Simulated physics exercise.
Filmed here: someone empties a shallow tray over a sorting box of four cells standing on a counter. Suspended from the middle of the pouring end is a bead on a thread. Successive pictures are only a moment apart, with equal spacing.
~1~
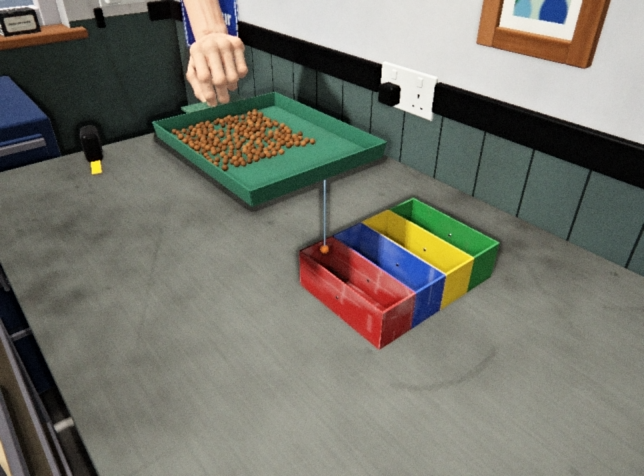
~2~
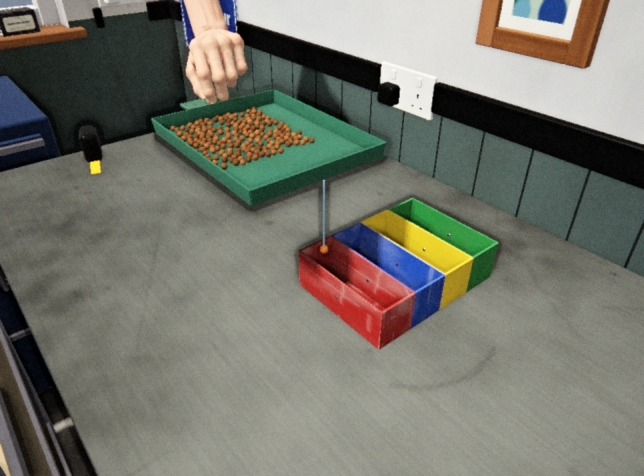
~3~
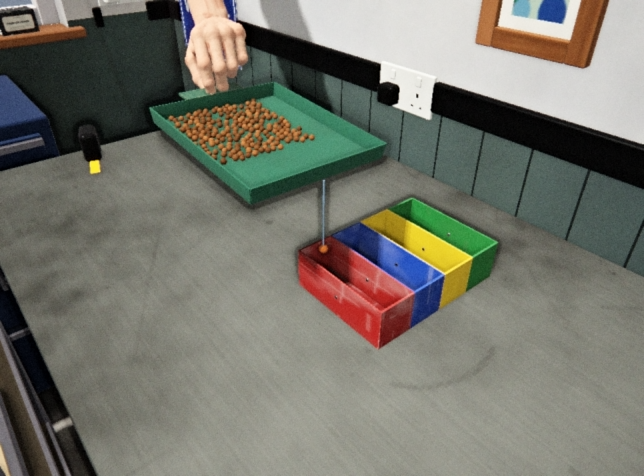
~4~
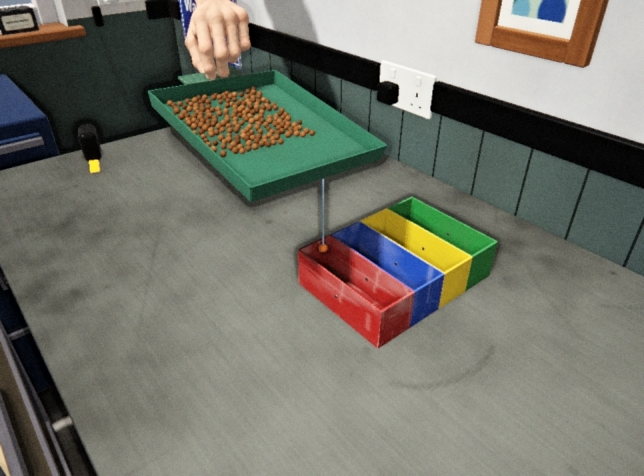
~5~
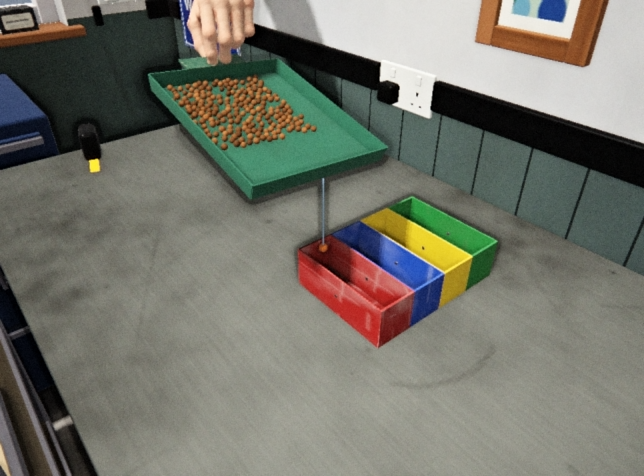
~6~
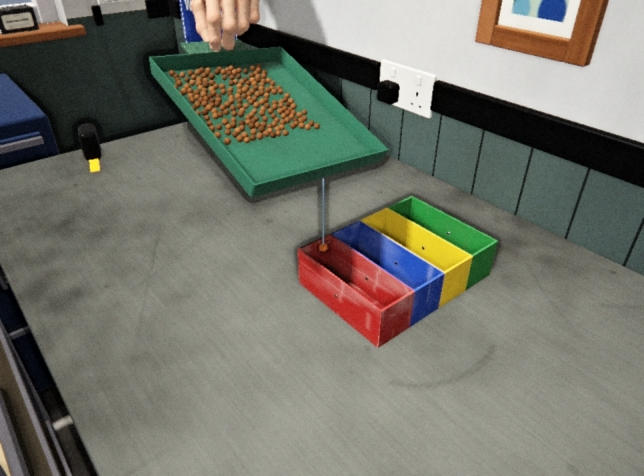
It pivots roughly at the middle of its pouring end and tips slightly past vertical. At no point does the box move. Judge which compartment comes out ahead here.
I would say the blue compartment.
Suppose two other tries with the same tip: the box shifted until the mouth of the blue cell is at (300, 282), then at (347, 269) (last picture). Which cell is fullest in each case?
At the first place that green cell, at the second the yellow cell.
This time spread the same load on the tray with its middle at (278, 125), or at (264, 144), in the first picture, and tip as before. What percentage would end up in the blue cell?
Estimates in order: 60 percent, 50 percent.
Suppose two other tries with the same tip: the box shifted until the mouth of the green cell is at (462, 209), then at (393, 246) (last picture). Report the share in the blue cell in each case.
Close to 10 in a hundred, then close to 10 in a hundred.
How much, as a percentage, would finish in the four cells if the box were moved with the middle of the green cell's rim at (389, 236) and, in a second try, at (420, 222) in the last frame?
Near 100 and 100 percent respectively.
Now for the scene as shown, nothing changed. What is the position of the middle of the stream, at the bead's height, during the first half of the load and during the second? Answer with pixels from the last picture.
Close to (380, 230), then close to (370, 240).
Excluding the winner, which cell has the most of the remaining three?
Next in line is red.
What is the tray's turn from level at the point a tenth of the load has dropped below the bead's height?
It is at around 70 degrees by then.
Soon, tray tipped steeply; most on the tray; a stray few in the blue cell; a stray few in the red cell; a stray few in the yellow cell; a small part falling or outside the box.
A while on, tray tipped past a quarter turn; about half on the tray; about a quarter in the blue cell; a small part in the yellow cell; a small part in the red cell; a small part falling or outside the box.
Towards the end, tray tipped past a quarter turn; about half in the blue cell; about a quarter in the red cell; about a quarter in the yellow cell; a small part falling or outside the box.
Finally, tray tipped past a quarter turn; about half in the blue cell; about a quarter in the red cell; about a quarter in the yellow cell; none in the green cell; a small part outside the box.
